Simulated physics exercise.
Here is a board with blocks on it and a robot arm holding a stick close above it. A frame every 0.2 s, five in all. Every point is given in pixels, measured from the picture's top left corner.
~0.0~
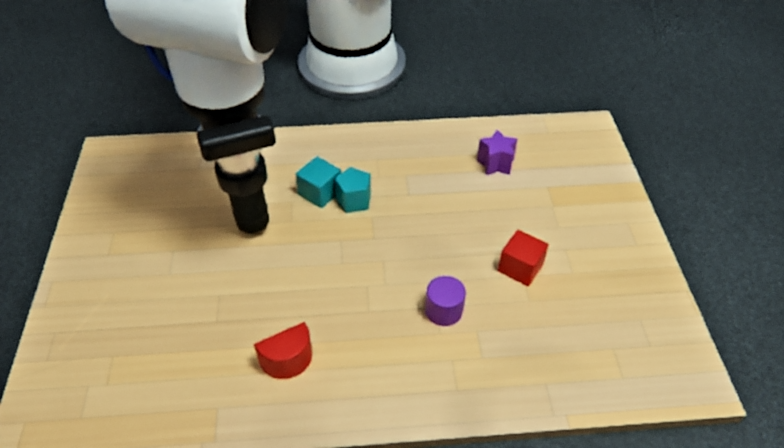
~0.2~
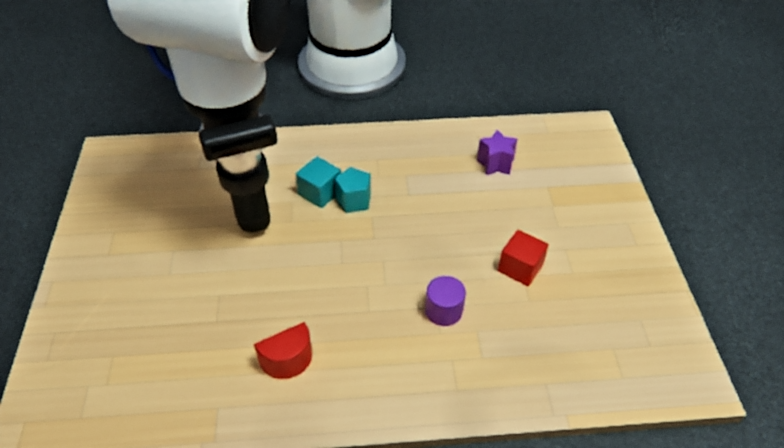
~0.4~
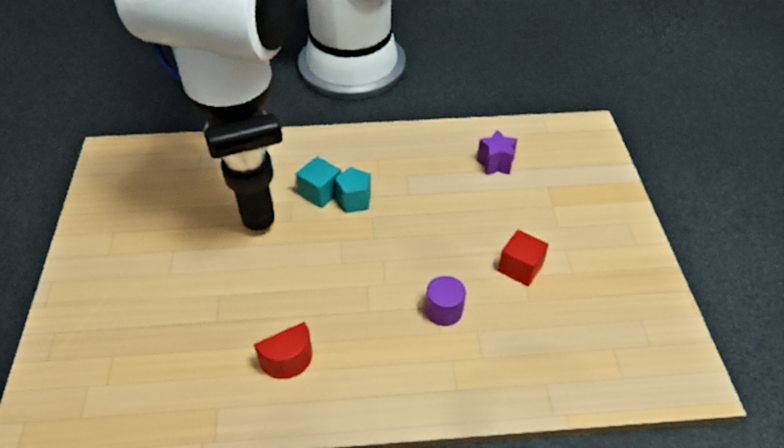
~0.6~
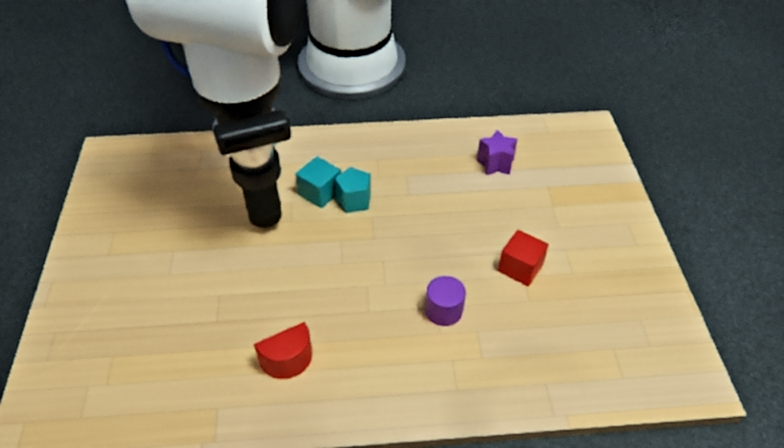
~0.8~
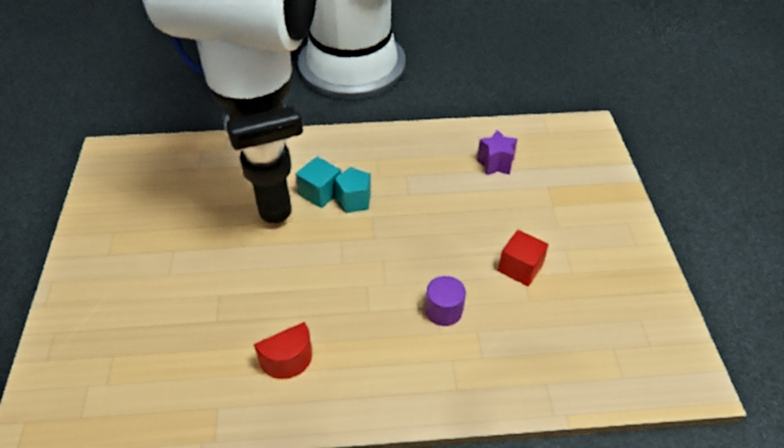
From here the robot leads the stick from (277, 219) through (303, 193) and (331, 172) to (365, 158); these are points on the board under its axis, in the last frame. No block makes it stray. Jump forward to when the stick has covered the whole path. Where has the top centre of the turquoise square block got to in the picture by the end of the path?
Roughly at (394, 145).
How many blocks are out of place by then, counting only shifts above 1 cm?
This push will displace one block.
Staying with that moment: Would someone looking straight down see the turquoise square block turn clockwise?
Yes.
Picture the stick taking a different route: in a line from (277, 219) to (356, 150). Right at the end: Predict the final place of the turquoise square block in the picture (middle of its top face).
Close to (380, 142).
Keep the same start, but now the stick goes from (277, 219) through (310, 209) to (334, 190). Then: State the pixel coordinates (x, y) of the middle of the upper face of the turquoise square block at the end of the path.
Expect it around (341, 147).
What follows on the original path. One third of the way, stick (302, 185); turquoise square block (332, 162), turned 20° clockwise.
Two thirds of the way, stick (330, 164); turquoise square block (362, 150), turned 60° clockwise.
At the end, stick (365, 150); turquoise square block (394, 145), turned 85° clockwise; turquoise pentagonal block unmoved.
